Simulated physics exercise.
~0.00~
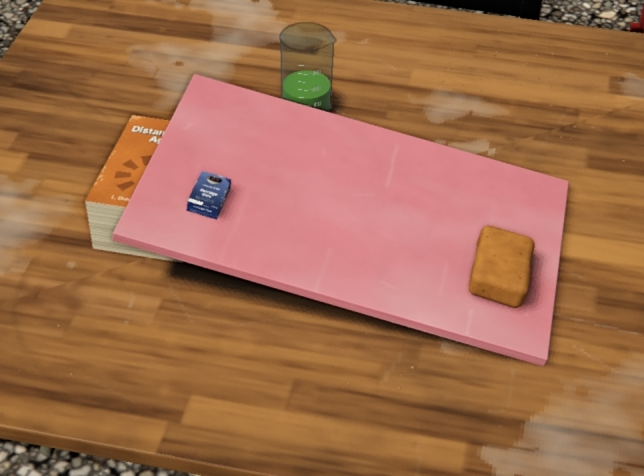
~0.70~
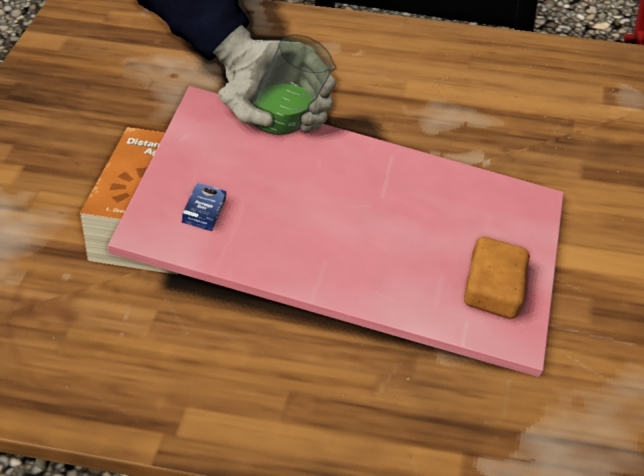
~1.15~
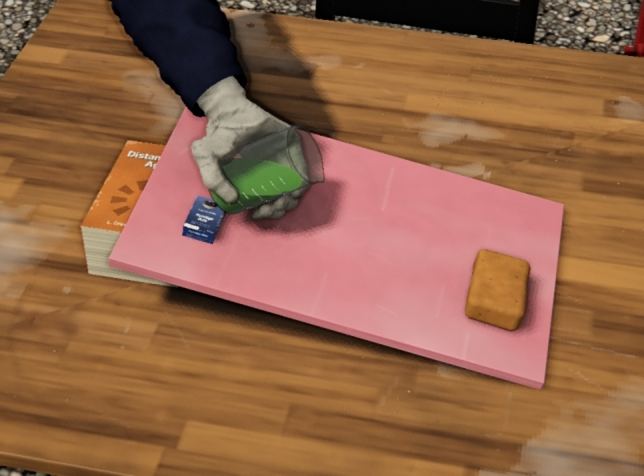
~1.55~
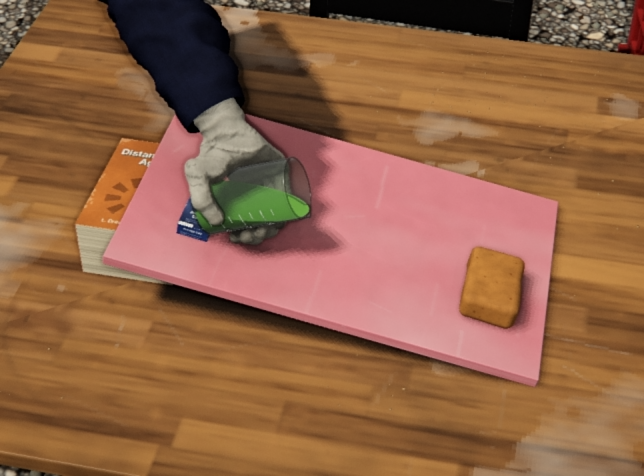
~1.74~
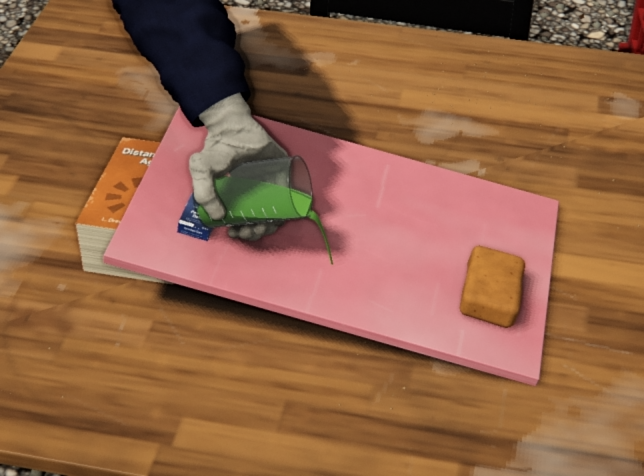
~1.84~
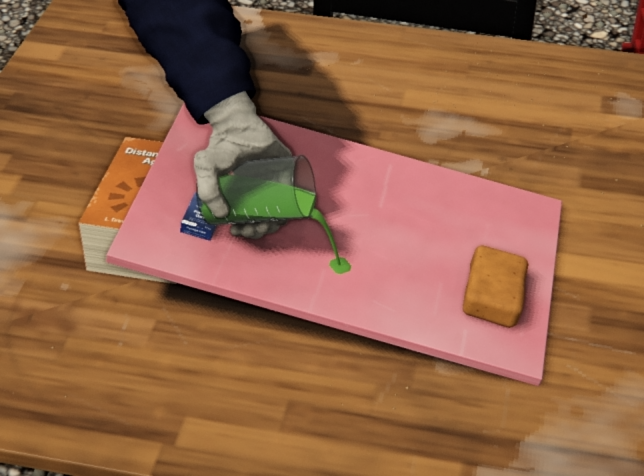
Gloved hand lifting a beaker of green liquid, tilting it over a sloping pink board and pouring a thin stream onto it.
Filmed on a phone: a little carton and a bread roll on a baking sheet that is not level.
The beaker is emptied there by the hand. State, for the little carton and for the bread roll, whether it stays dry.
Little carton: Yes, it stays dry. Bread roll: No, it gets wet.
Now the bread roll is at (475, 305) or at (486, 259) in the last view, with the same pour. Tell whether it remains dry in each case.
The first try leaves it sitting in the spill; the second leaves it sitting in the spill.
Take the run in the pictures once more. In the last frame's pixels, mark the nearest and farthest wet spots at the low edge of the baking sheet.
Roughly (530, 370) to (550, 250).
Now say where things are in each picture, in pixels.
The first frame shows the baking sheet slopes down to the right; beaker (306, 72) about a third full; little carton (209, 195); bread roll (501, 266).
The second frame shows beaker (290, 87) tipped 20° with all of its load; little carton (204, 206).
The third frame shows beaker (265, 170) tipped 55° with all of its load; bread roll (497, 289).
The fourth frame shows the baking sheet slopes down to the right; beaker (252, 196) tipped 70° with all of its load; little carton (199, 217).
The fifth frame shows the first of it lands; beaker (254, 193) tipped 70° with all of its load; bread roll (492, 286).
The sixth frame shows the first of it lands; beaker (257, 191) tipped 75° with all of its load; little carton (203, 216); bread roll (495, 286).
After 2.6 s, it runs down to the right; the little carton is dry; the bread roll is wet.
After 4.3 s, it runs down to the right and off the end; the little carton is dry; the bread roll is wet.
After 8.2 s, it runs down to the right and off the end; the little carton is dry; the bread roll is wet.
